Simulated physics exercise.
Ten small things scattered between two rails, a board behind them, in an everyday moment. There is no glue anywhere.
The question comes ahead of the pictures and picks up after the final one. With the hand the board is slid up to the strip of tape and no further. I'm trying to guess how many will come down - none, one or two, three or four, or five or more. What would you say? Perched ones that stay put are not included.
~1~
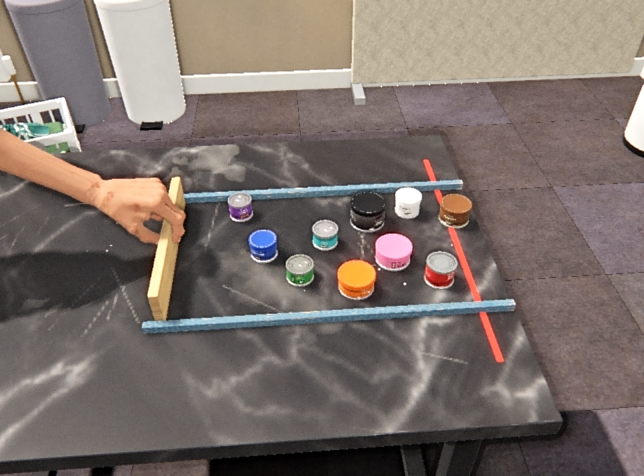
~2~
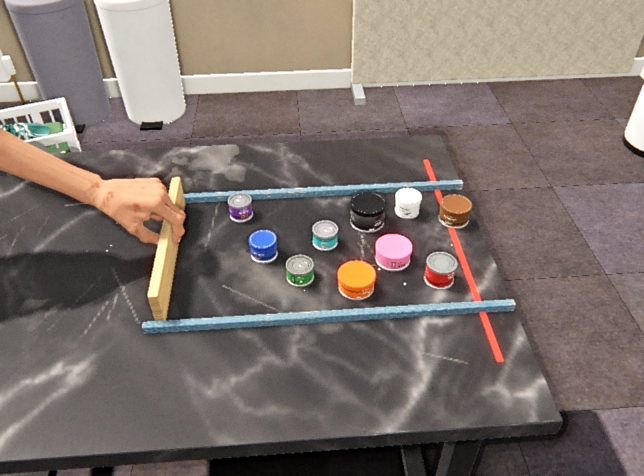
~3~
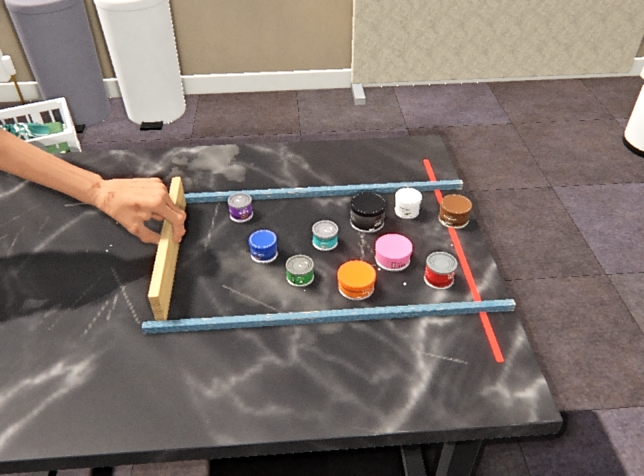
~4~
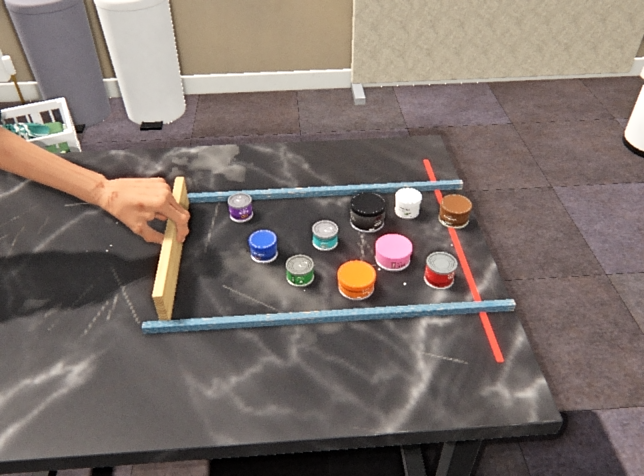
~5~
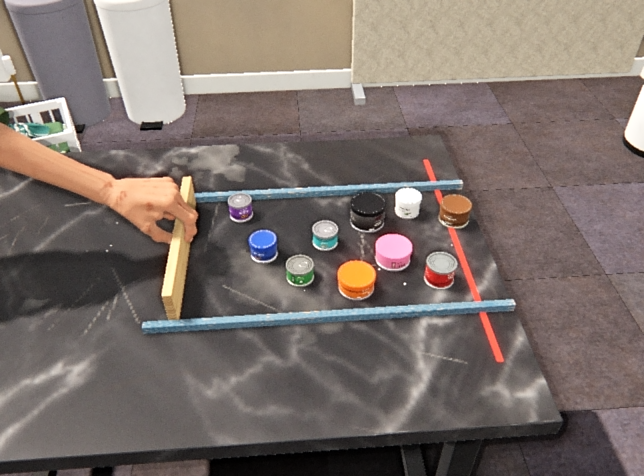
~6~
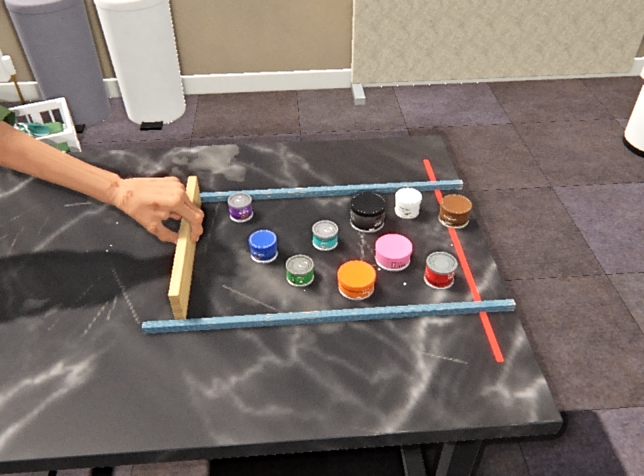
Band: Three fallers or four.
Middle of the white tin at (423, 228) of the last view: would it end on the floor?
From that start, the object then does not stay.
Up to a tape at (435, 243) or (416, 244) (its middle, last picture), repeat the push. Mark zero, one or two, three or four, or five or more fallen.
Falls: None; zero.
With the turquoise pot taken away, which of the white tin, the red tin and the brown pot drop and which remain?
White tin - gone, red tin - gone, brown pot - gone.
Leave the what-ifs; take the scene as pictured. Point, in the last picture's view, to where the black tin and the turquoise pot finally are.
Roughly (464, 204); the other one roughly (465, 226).
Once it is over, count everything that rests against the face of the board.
The figure is 6.
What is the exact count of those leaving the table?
Taken together, the number is 4.
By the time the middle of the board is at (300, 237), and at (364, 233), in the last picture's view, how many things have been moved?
The first number is 4, the next one 8.
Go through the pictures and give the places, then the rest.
Brown pot (455, 211); red tin (440, 271); white tin (408, 203); board (169, 244); tape (456, 242), in the first frame.
Red tin (440, 271); green tin (300, 271), in the second frame.
White tin (408, 204); board (170, 244), in the third frame.
Brown pot (455, 211); turquoise pot (325, 236), in the fourth frame.
Red tin (440, 271); purple tin (241, 208), in the fifth frame.
Brown pot (455, 211); red tin (440, 271); white tin (408, 204); board (187, 243); tape (456, 242), in the sixth frame.
Soon after, none off yet; brown pot at rest near (455, 211); red tin at rest near (440, 271); white tin at rest near (408, 204).
By the end, the number that fall off is three or four; fallen, pink pot, white tin, red tin and brown pot.
